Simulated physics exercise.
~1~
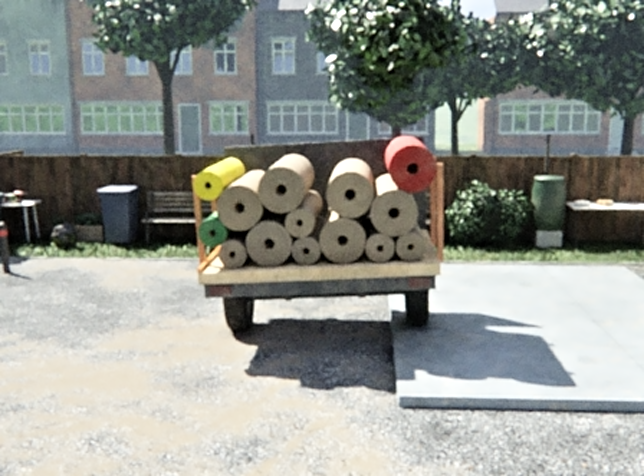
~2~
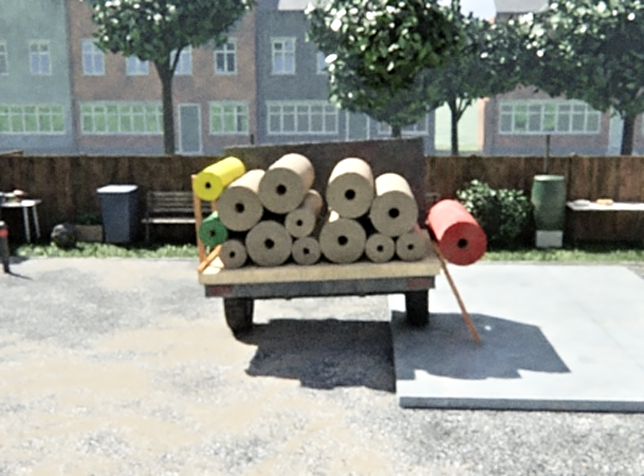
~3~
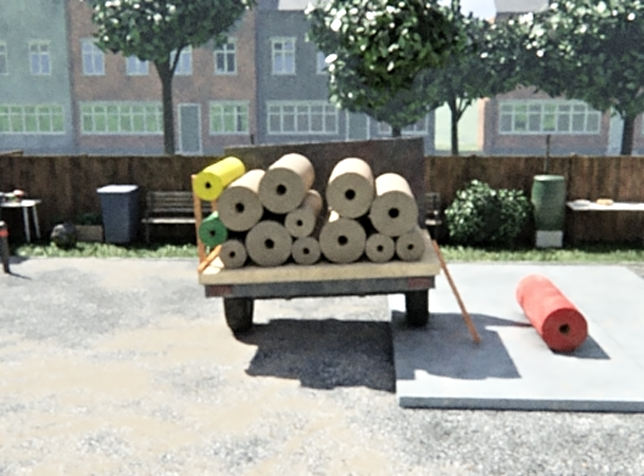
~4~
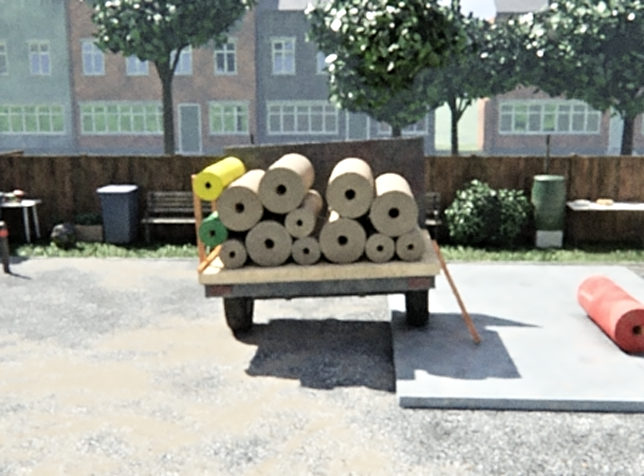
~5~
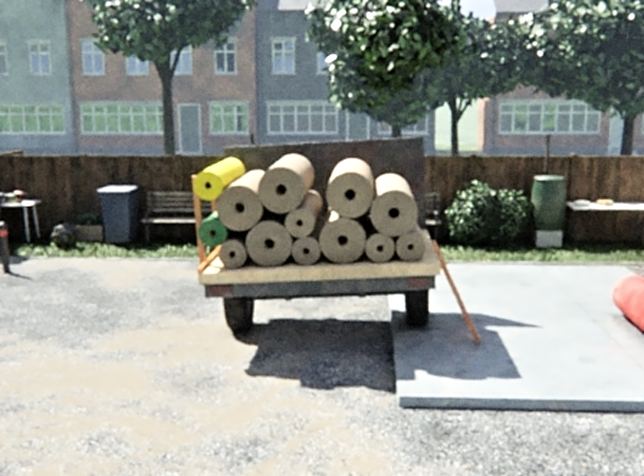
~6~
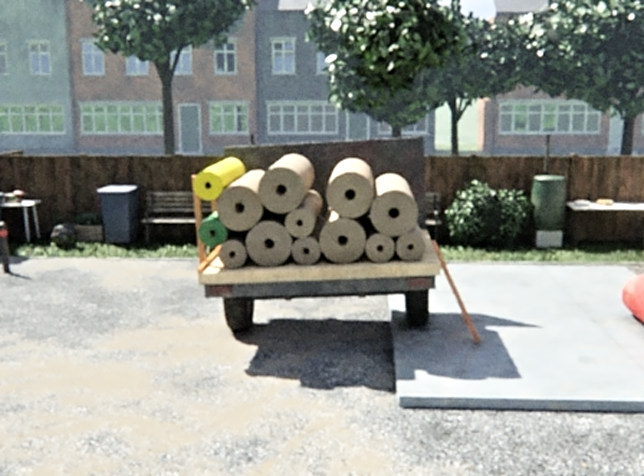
A red roll drops off the trailer's right side and rolls right, partly leaving view.
